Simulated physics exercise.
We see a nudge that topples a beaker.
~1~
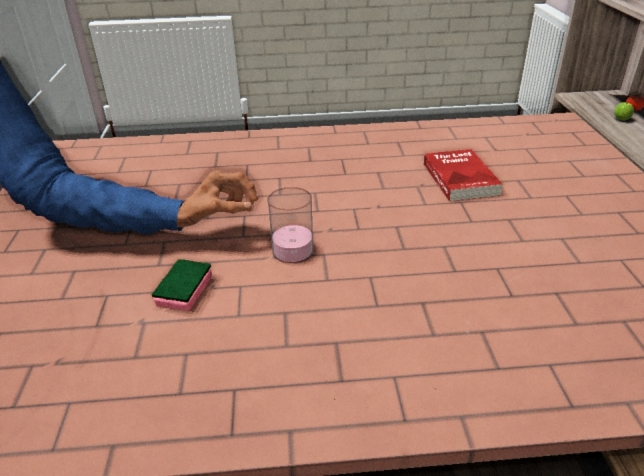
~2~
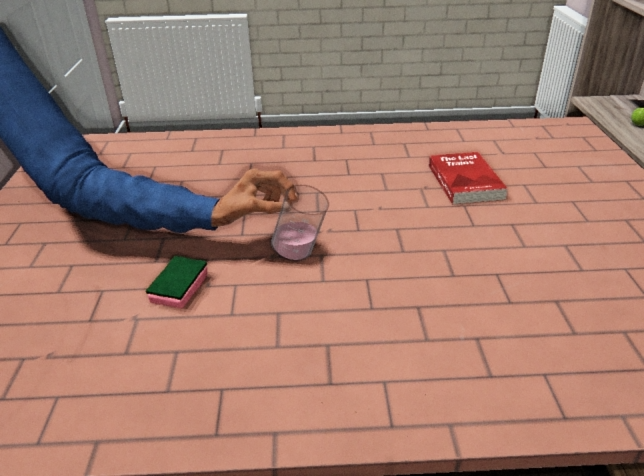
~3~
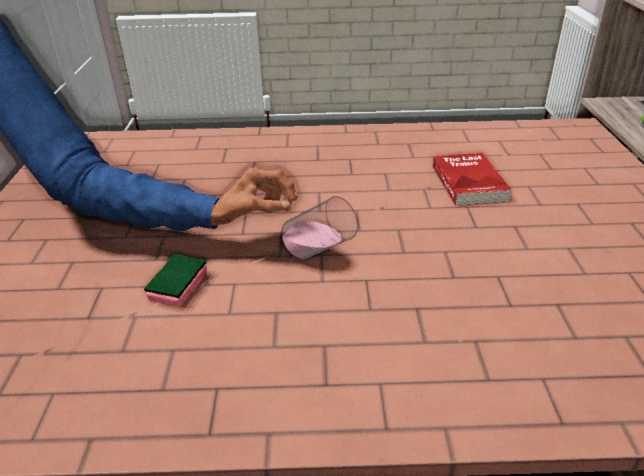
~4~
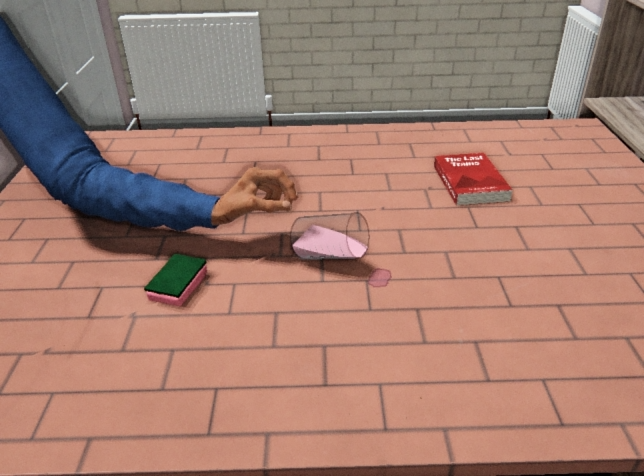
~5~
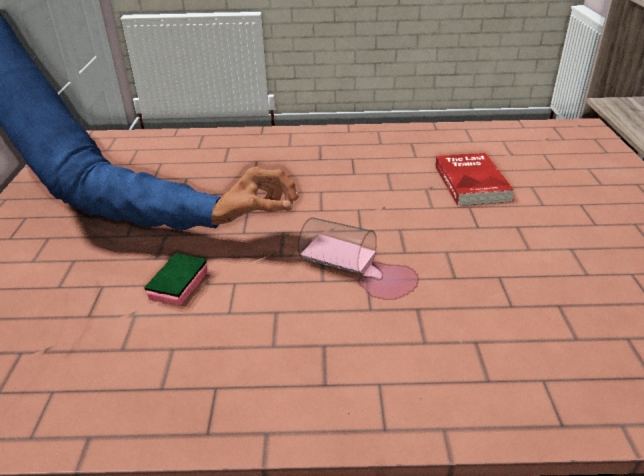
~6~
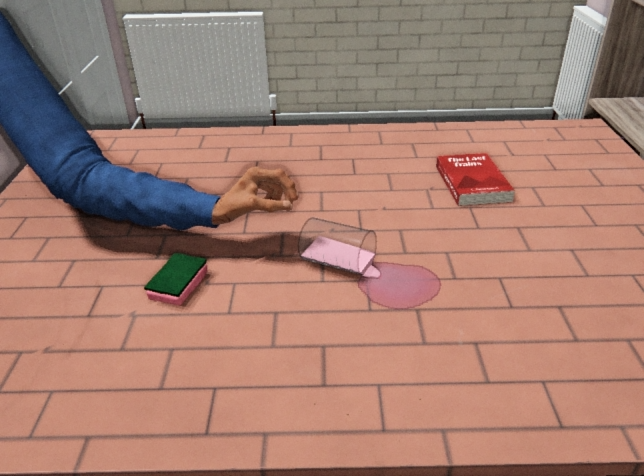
An arm in a blue sleeve reaches in from the left over a pinkish brick-patterned tabletop, seen from above, with radiators and a pale brick wall behind. A clear beaker of pink liquid stands by the hand, a green-and-pink sponge nearer the viewer and a red book to the right. The hand pushes the beaker over rightward, liquid spills into a widening puddle, and the view shifts slightly early on.
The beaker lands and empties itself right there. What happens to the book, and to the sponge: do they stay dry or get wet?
The book stays dry. The sponge stays dry.
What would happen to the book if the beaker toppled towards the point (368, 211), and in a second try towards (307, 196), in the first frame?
Toward the first point it is caught by the spill; toward the second it avoids the spill.
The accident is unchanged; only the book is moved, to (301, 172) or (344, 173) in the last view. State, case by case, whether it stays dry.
In the first spot it stays clear, in the second spot it stays clear.
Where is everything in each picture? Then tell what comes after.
In the first frame, it stands upright; beaker (291, 225) about a quarter full; book (462, 168); sponge (182, 278).
In the second frame, pushed off balance; beaker about a quarter full, surface at (296, 233).
In the third frame, it is falling; beaker (319, 229) tipped 50°; sponge (176, 273).
In the fourth frame, it is falling; beaker (330, 236) tipped 70°; book (472, 172).
In the fifth frame, it is down; beaker (338, 246) tipped 85°; a puddle starts at (388, 280).
In the sixth frame, it is down; beaker (338, 246) tipped 85°; a puddle starts at (396, 283); book (474, 172); sponge (176, 272).
Shortly, the puddle covers about as much as a plate; the book is still dry; the sponge is still dry.
Then, the puddle covers about as much as a tray; the book is still dry; the sponge is still dry.
At the finish, the puddle covers about as much as a tray; the book is still dry; the sponge is still dry.
